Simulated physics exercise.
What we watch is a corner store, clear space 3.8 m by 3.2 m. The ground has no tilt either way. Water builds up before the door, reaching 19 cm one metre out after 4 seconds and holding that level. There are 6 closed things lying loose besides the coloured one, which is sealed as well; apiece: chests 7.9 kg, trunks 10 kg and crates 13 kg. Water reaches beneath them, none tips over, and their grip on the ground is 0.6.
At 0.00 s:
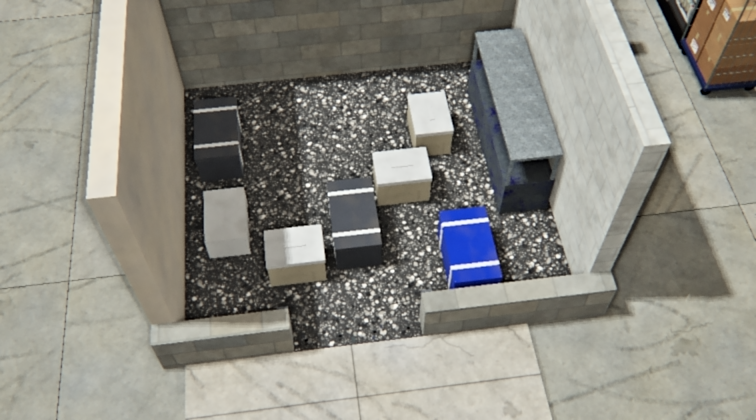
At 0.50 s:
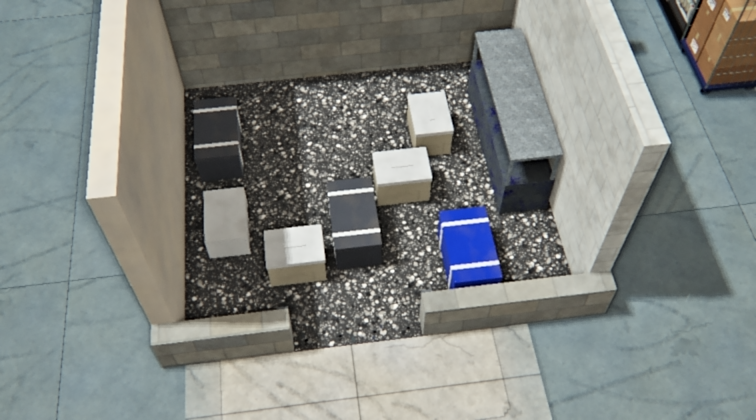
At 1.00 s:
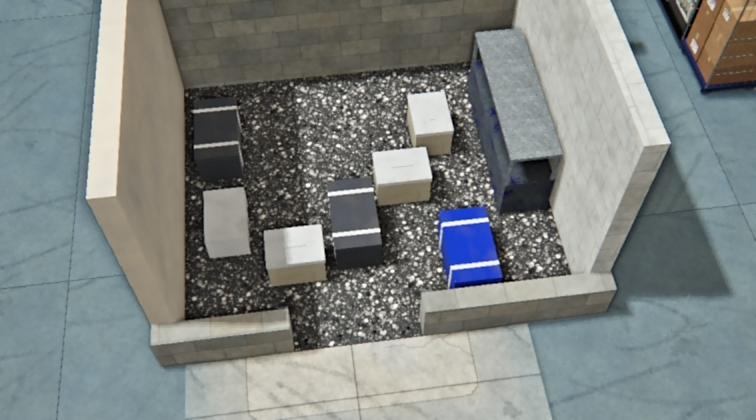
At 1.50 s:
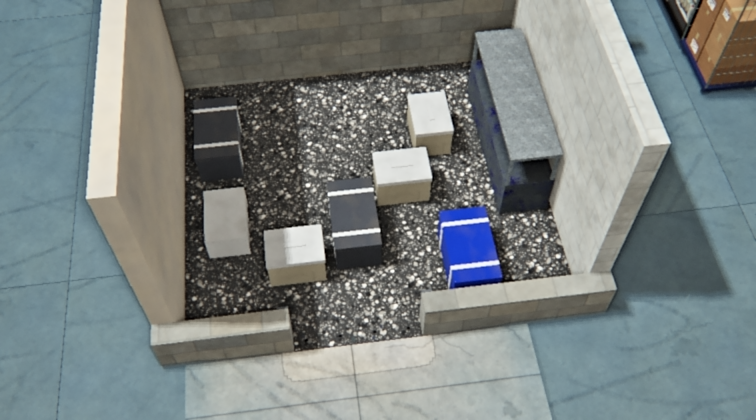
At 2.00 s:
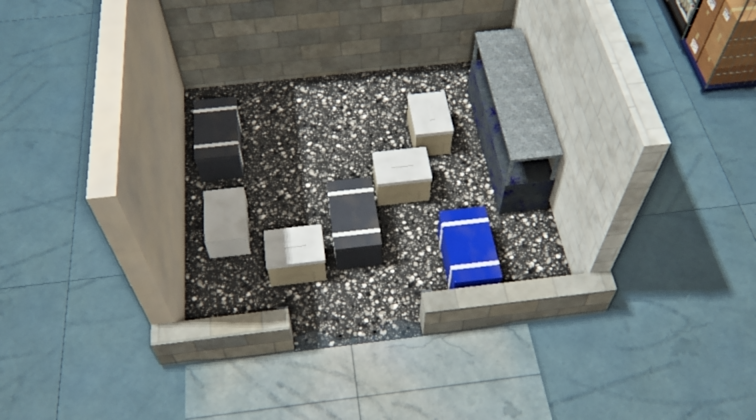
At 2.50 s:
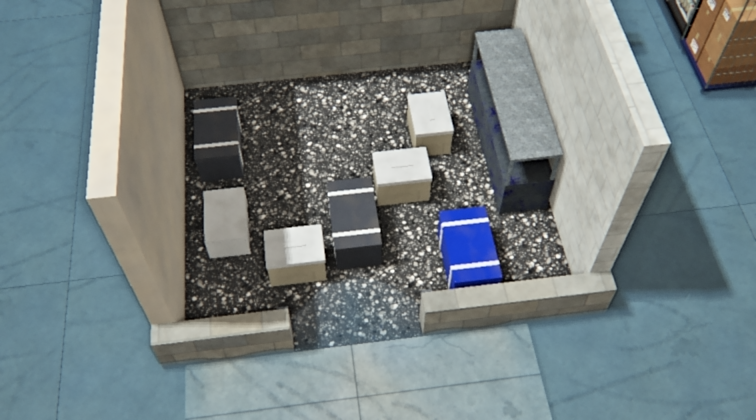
Water spreads over the floor outside and just enters the doorway as the boxes stay still.
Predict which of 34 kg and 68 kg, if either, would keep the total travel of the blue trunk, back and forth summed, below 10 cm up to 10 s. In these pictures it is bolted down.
My prediction: The lighter figure already works.
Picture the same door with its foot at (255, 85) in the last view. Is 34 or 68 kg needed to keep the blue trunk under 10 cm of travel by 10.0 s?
Outcome - the heavier pick is required.
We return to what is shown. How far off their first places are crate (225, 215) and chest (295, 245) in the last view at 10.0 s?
They sit 80 cm and 200 cm away, in the order given.
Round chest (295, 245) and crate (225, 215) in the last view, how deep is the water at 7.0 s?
Around 10 cm and 4 cm.
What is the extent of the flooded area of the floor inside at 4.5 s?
About 5.5 m2 is covered.
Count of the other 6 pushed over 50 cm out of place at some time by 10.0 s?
That comes to 5.
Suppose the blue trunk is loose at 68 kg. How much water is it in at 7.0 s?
Roughly 3 cm.
After 3.5 s the blue trunk would be 0 cm from its start with 34 kg and 0 cm from its start with 68 kg; 0 cm of water round it then.
After 4.5 s the blue trunk would be 0 cm from its start with 34 kg and 0 cm from its start with 68 kg; 2 cm of water round it then.
After 7.0 s the blue trunk would be 0 cm from its start with 34 kg and 0 cm from its start with 68 kg; 3 cm of water round it then.
After 10.0 s the blue trunk would be 0 cm from its start with 34 kg and 0 cm from its start with 68 kg; 6 cm of water round it then.
